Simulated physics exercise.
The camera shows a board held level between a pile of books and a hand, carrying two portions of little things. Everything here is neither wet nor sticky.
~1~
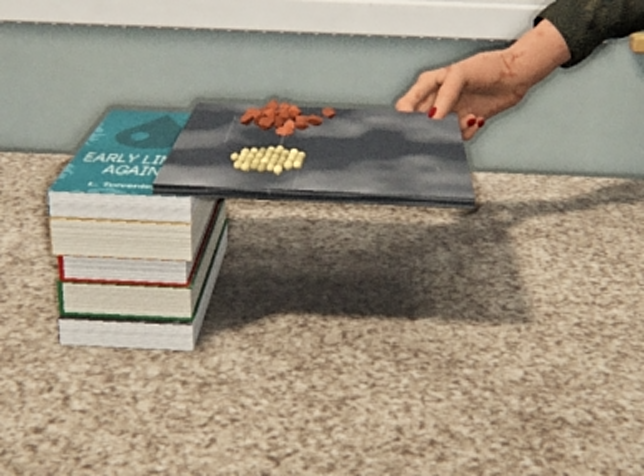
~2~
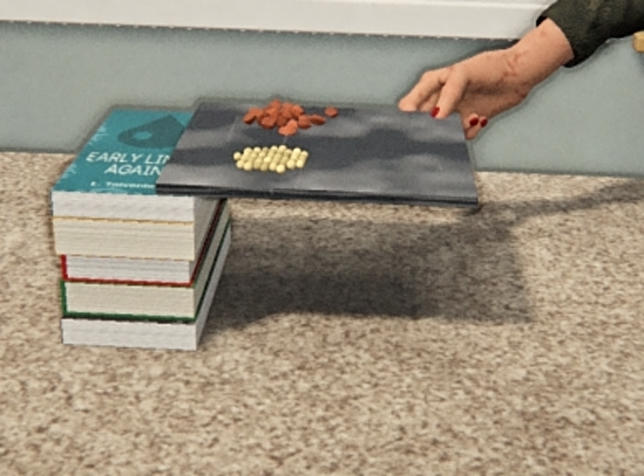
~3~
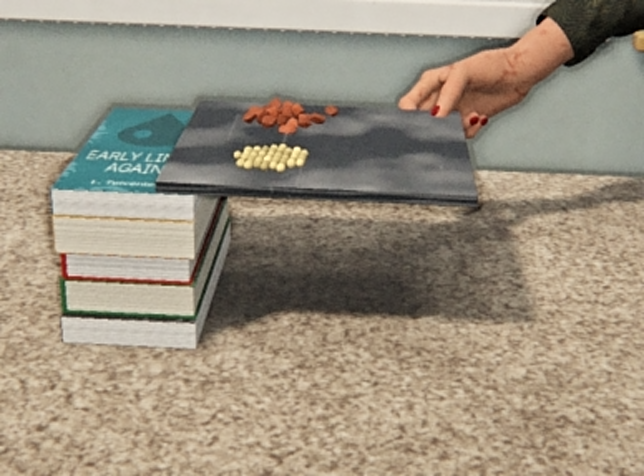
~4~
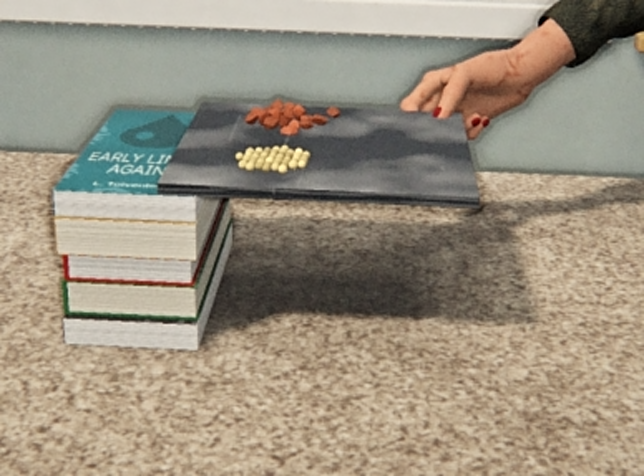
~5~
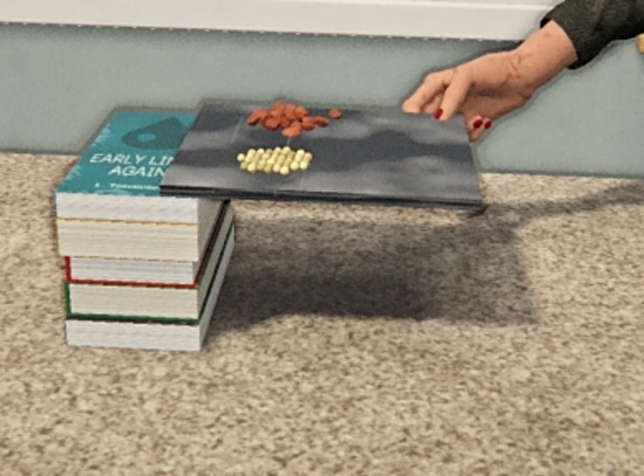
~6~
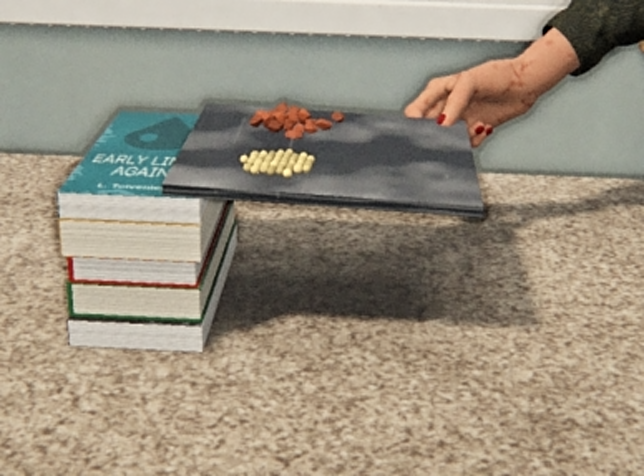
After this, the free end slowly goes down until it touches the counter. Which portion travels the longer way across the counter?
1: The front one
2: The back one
The answer is 1.
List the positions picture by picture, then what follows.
Held end of the board (463, 199), level; book pile (147, 161), tall, over half the board's length; near portion (267, 159), some soya beans; far portion (283, 116), a few bits of crushed brick, in the first frame.
Held end of the board (466, 198), level; far portion (286, 115), in the second frame.
Held end of the board (466, 197), level; near portion (270, 158), in the third frame.
Held end of the board (468, 198), level; far portion (288, 115), in the fourth frame.
Held end of the board (470, 200), level; near portion (273, 161), in the fifth frame.
Held end of the board (472, 207), down by 2°; book pile (156, 162); near portion (276, 163), not moving; far portion (293, 119), not moving, in the sixth frame.
Then, 0.71 s later than the last frame, board sloping at 21°; near portion every one still on the board; far portion every one still on the board.
Then, 1.33 s later than the last frame, board sloping at 38°; near portion mostly up to a board's length out; far portion mostly at the foot of the board.
Then, 1.86 s later than the last frame, board resting at 38°; near portion mostly up to a board's length out; far portion mostly less than half a board's length out.
When it is over, board resting at 38°; near portion mostly up to a board's length out; far portion mostly less than half a board's length out; the near portion has gone farther.
